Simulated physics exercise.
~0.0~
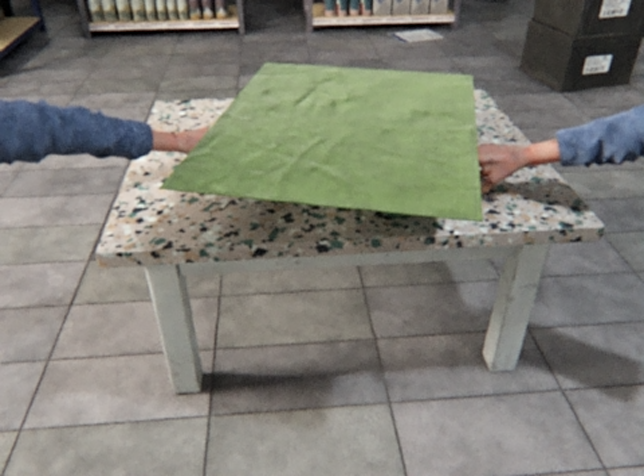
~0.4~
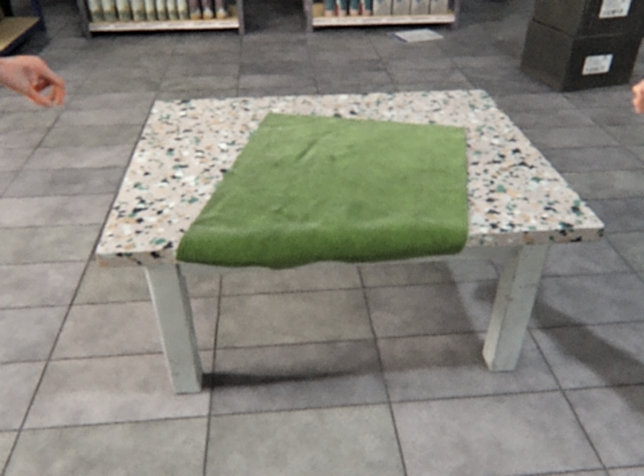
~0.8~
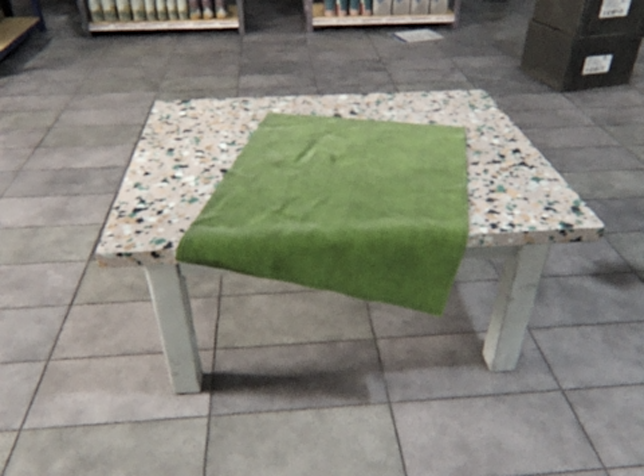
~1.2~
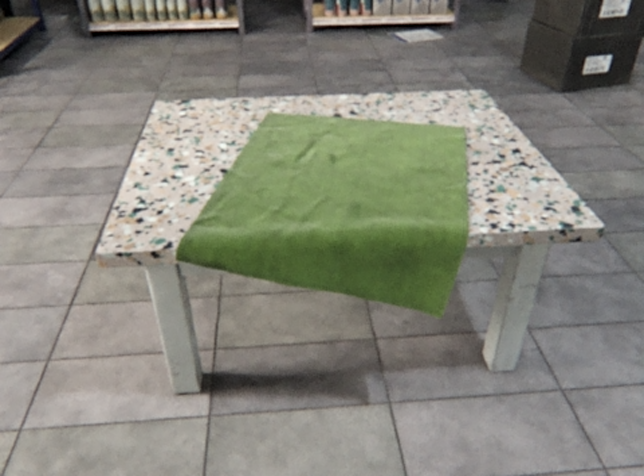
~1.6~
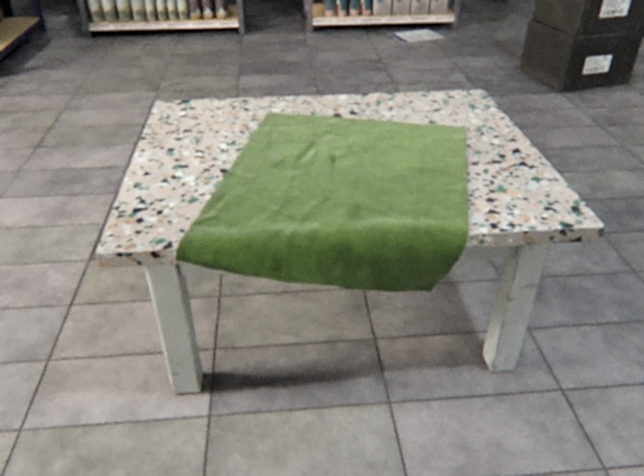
A green cloth released by two hands drops onto a speckled table and stays, overhanging its near edge.
